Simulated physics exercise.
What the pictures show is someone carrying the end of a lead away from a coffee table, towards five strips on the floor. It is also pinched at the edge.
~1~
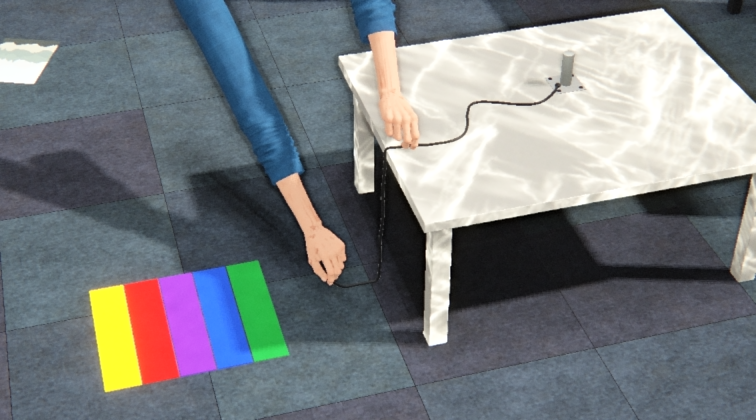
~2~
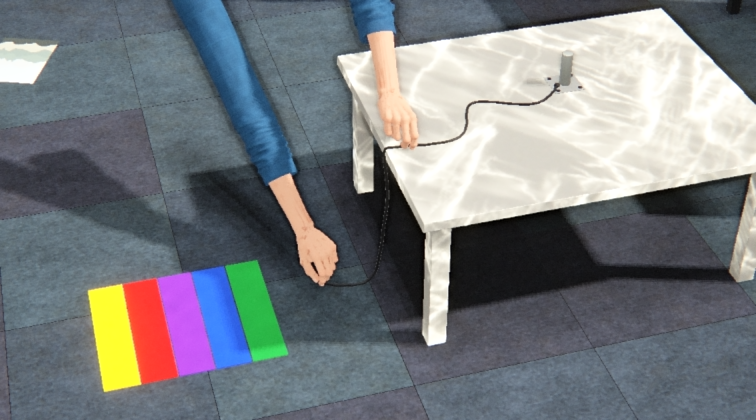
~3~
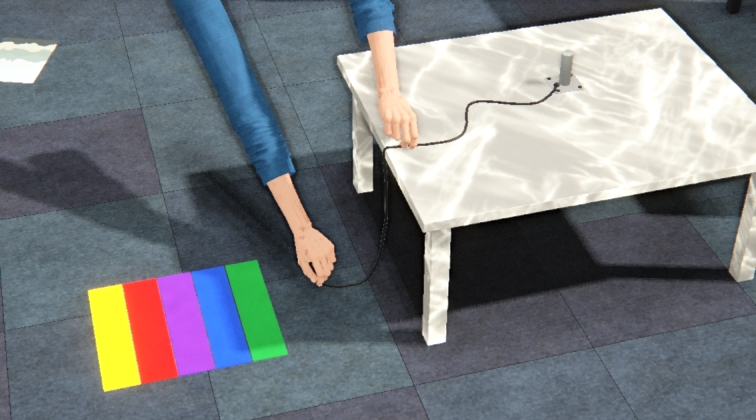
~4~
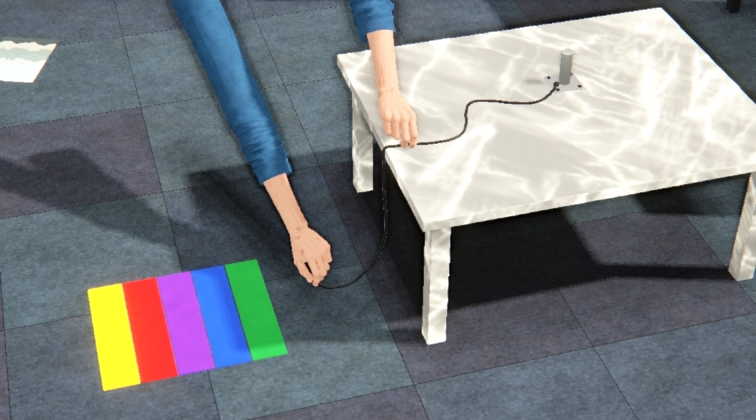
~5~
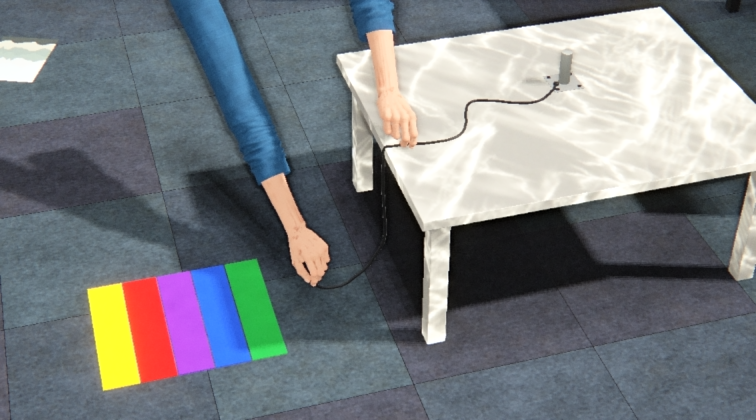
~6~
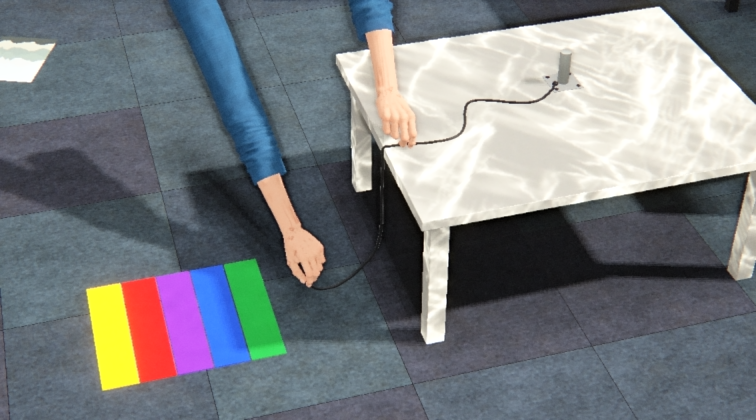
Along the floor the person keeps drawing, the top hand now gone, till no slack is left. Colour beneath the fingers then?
Purple.
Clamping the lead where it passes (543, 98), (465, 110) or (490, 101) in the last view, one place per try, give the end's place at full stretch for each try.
Taking them in turn, I'd expect around (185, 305), (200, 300) and finally (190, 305).
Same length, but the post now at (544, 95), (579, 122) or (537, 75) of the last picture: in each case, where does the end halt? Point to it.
Try by try, about (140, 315), (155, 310) and (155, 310).
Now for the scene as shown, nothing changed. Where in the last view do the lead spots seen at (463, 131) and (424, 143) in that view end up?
Near (417, 126) and (376, 142).
Early on, end near (232, 296); over blue.
Midway, end near (196, 302); over purple.
At the end of the slack, end near (176, 306); over purple. It gets as far as the purple strip.
